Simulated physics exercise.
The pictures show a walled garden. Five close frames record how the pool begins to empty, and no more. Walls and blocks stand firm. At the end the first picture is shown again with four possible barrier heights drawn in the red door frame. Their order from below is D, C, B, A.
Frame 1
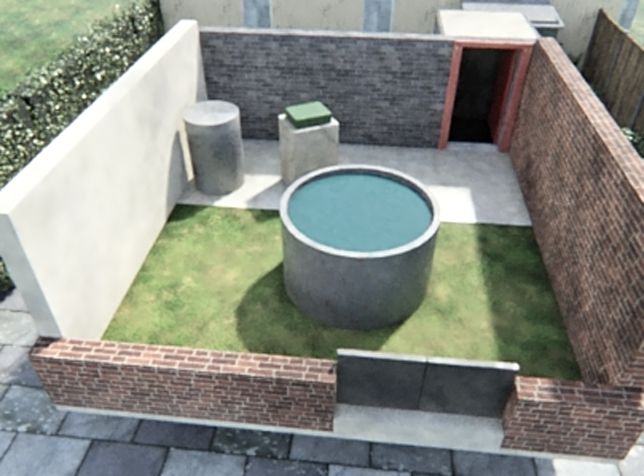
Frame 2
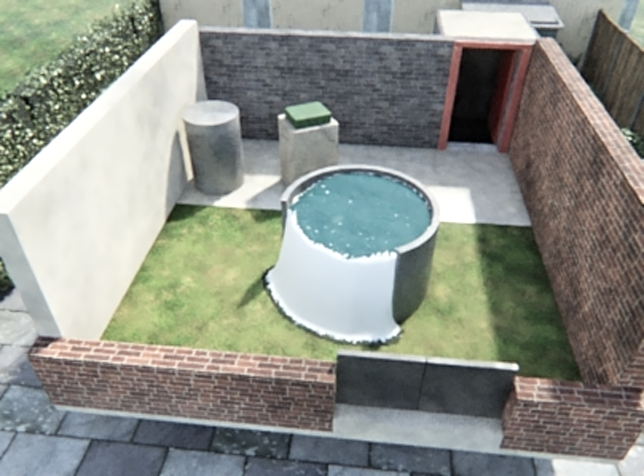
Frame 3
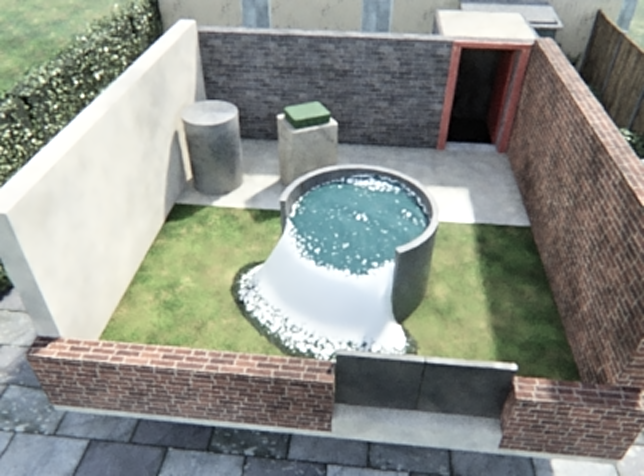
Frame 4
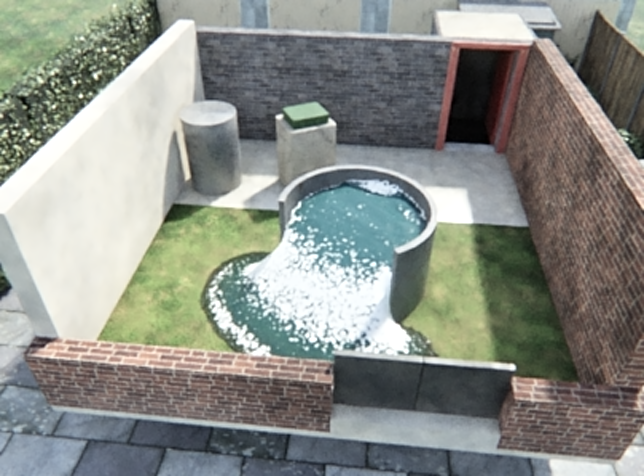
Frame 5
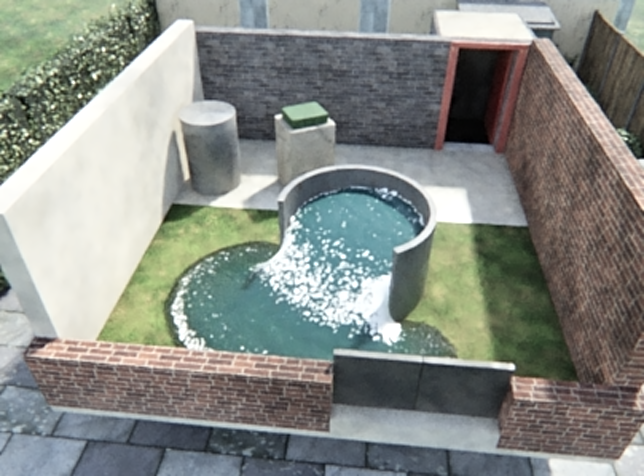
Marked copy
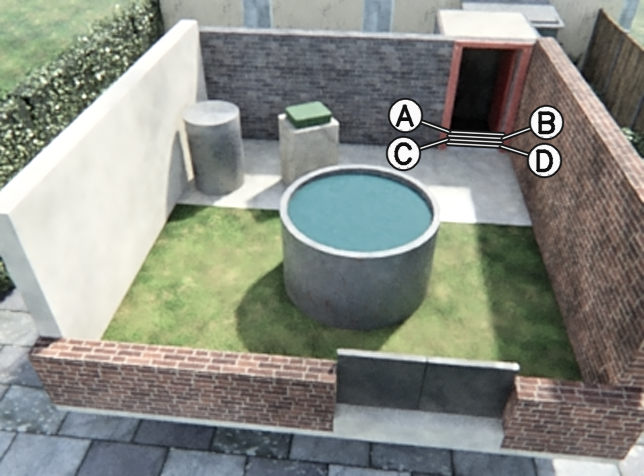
Water bursting through the front left side of a round grey pool and spreading in a foaming sheet across a walled lawn.
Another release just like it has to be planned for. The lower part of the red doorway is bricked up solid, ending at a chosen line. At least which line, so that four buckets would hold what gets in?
That is mark D.
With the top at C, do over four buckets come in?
No, that is safe.
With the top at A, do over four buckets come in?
No, that is safe.
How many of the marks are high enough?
All of the four.
On the marked copy, A at (476, 133); B at (475, 137); C at (474, 141); D at (473, 144); from the bottom up D, C, B, A.
If A is chosen, nothing gets over.
If B is chosen, nothing gets over.
If C is chosen, nothing gets over.
If D is chosen, a splash gets over, under a bucket.
